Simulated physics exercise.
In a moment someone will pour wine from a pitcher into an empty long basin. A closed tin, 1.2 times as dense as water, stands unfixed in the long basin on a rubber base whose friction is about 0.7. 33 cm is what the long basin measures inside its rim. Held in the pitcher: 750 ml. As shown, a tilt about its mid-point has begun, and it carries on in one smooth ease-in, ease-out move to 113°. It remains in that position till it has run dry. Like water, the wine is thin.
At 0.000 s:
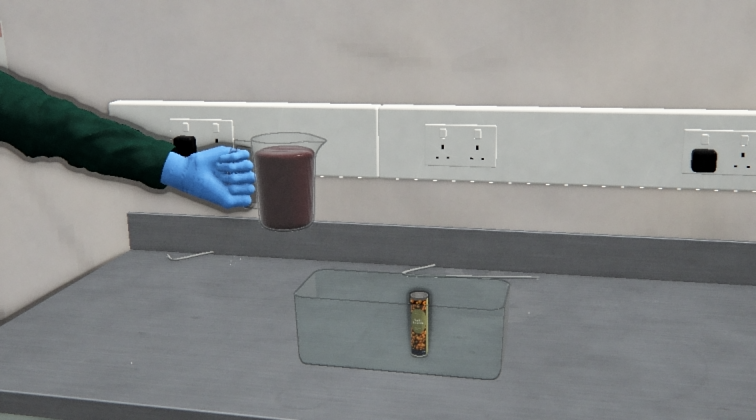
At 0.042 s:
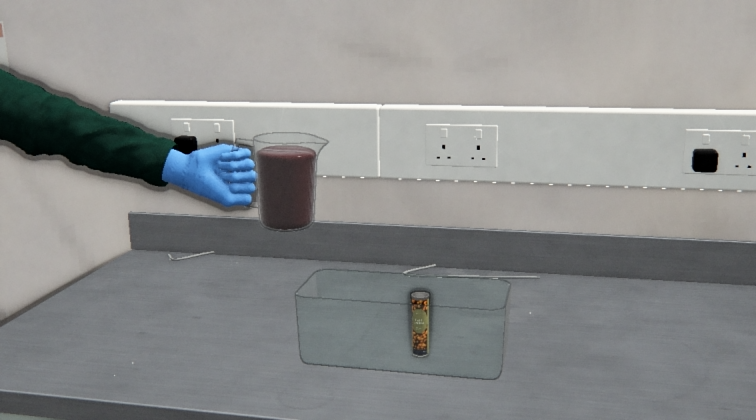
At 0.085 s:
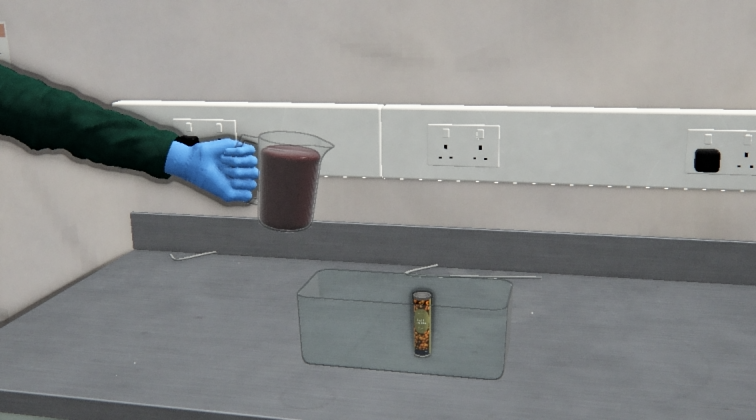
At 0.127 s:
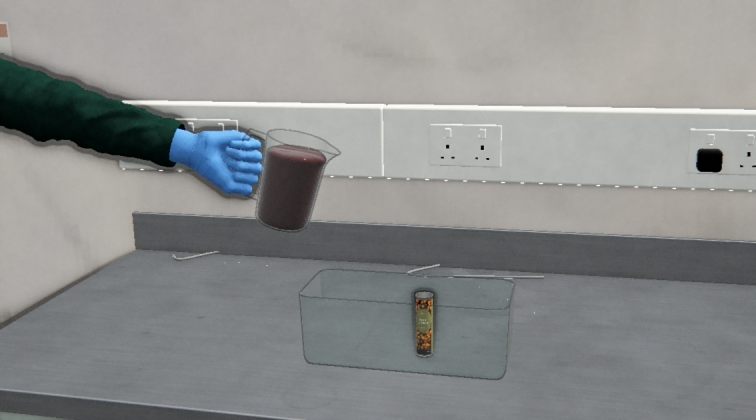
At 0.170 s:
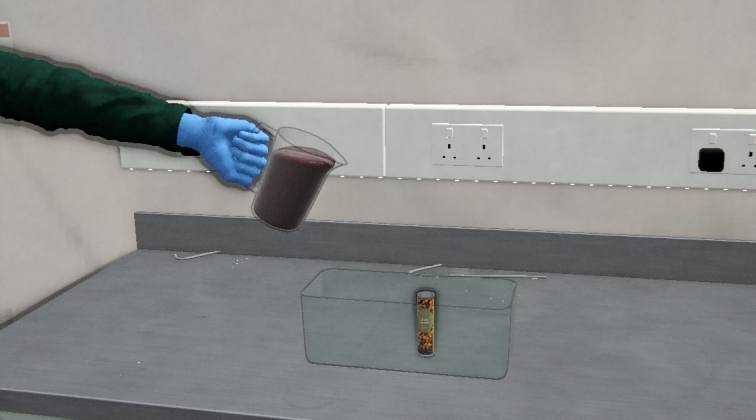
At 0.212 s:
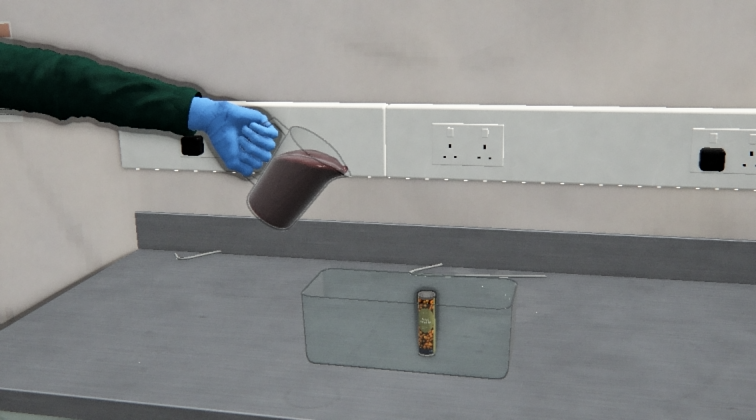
A blue-gloved hand at the end of a dark green sleeve holds a clear pitcher of dark purplish-red liquid at left, above a grey worktop seen from the front and slightly above. Behind are white sockets on a pale wall; below stands a long clear basin with a small, colourfully patterned container. The pitcher tilts progressively rightward, its liquid shifting toward the lip, while the view drifts very slightly.
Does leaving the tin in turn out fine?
Not tipped.
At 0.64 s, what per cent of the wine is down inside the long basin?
68 %, more or less.
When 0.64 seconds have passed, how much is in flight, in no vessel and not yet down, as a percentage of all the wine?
Around 20 percent of the liquid.
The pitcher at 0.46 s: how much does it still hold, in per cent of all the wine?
I'd estimate some 54 % remains.
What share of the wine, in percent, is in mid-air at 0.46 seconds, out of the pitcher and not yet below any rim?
About 28 per cent.
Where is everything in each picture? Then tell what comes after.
The first frame shows tilt 0°; pouring edge (327, 140); surface from (258, 149) to (315, 151); the long basin's rim runs from (305, 283) to (507, 296); the tin's top is at (419, 298).
The second frame shows tilt 2°; pouring edge (329, 141); surface from (259, 149) to (316, 153).
The third frame shows tilt 7°; pouring edge (334, 146); surface from (264, 147) to (321, 154).
The fourth frame shows tilt 15°; pouring edge (341, 153); surface from (270, 147) to (327, 157).
The fifth frame shows tilt 25°; pouring edge (347, 163); surface from (269, 166) to (336, 160).
The sixth frame shows tilt 38°; pouring edge (351, 176); surface from (264, 172) to (346, 167).
After 0.46 s the tilt is 107° and 54 per cent is still to pour; the tin stands where it began.
After 0.64 s the tilt is 113° and 12 per cent is still to pour; the tin stands where it began.
After 0.83 s the tilt is 113° and 1 per cent is still to pour; the tin stands where it began.
After 1.04 s the tilt is 113° and 0 per cent is still to pour; the tin stands where it began.
In the end the tin stands where it began.
